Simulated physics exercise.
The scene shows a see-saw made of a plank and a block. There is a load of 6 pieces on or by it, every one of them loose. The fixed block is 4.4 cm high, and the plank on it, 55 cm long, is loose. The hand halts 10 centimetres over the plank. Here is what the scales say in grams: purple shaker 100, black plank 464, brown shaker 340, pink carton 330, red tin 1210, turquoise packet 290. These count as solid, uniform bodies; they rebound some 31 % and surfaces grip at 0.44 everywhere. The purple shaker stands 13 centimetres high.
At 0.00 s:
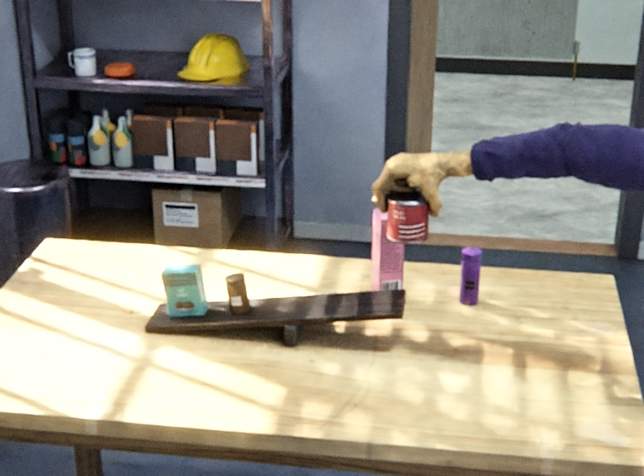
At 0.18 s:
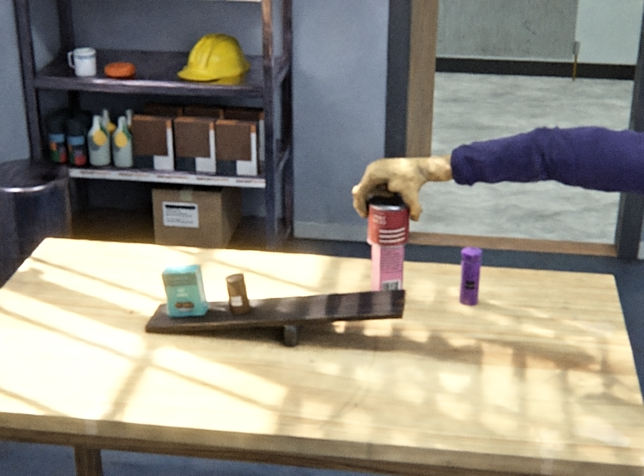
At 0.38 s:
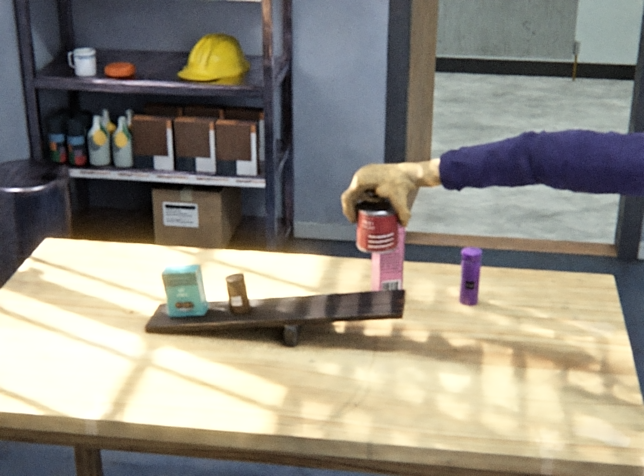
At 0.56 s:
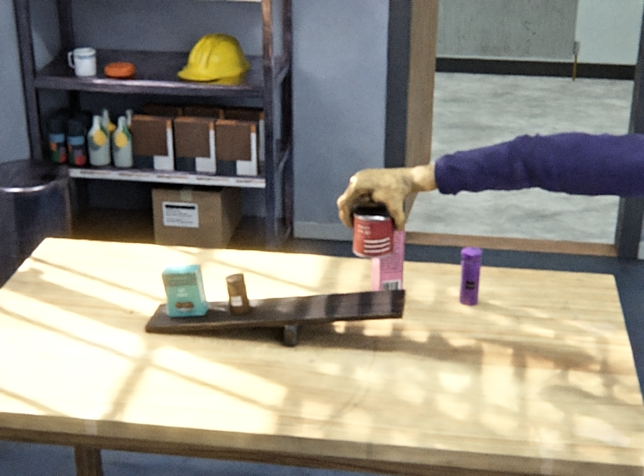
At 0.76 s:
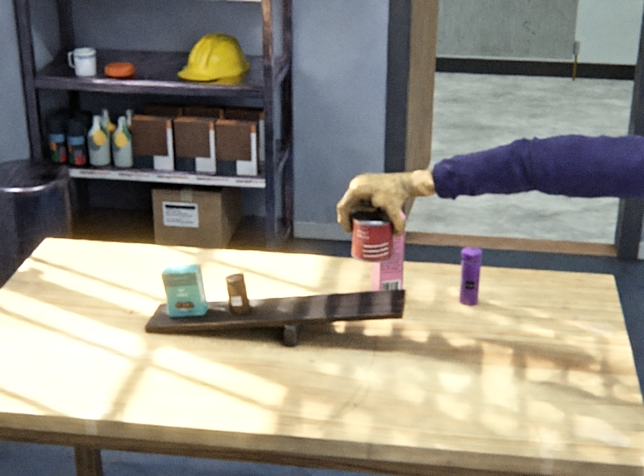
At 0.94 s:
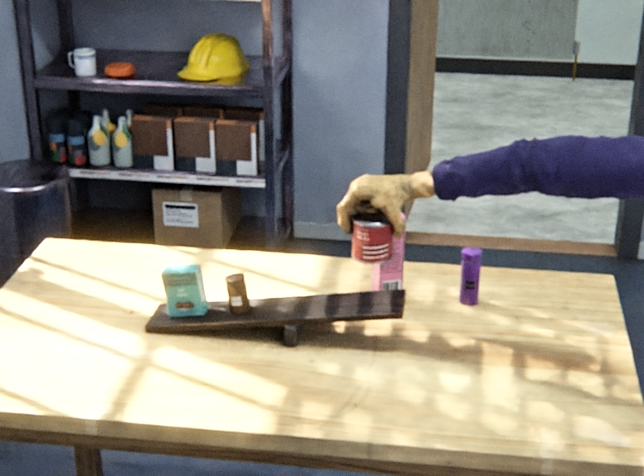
In the video, a hand holding a red tin moves a short way left and settles above the raised right end of a dark plank on a block, while a turquoise packet and brown shaker stay on the lower end.
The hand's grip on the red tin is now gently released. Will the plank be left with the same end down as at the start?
No, the other end goes down.
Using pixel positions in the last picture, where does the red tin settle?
Around pixel (381, 310).
By 1.24 s, plank at 10°, tipped the other way; red tin tilted 15° near (371, 307); turquoise packet tilted 27°; brown shaker tilted 27°.
By 1.44 s, plank at 11°, tipped the other way; red tin tilted 11° near (381, 310); turquoise packet on its side; brown shaker on its side.
By 1.54 s, plank at 11°, tipped the other way; red tin tilted 11° near (381, 310); brown shaker on its side; turquoise packet on its side.
When it is over (2.0 s), plank at 11°, tipped the other way; lying over on the table or plank, brown shaker and turquoise packet; not toppled but over 4 cm from the start, red tin; the other 3 within 4 cm of the start. End places, in pixels of the last picture, red tin near (381, 310). The plank tips across.
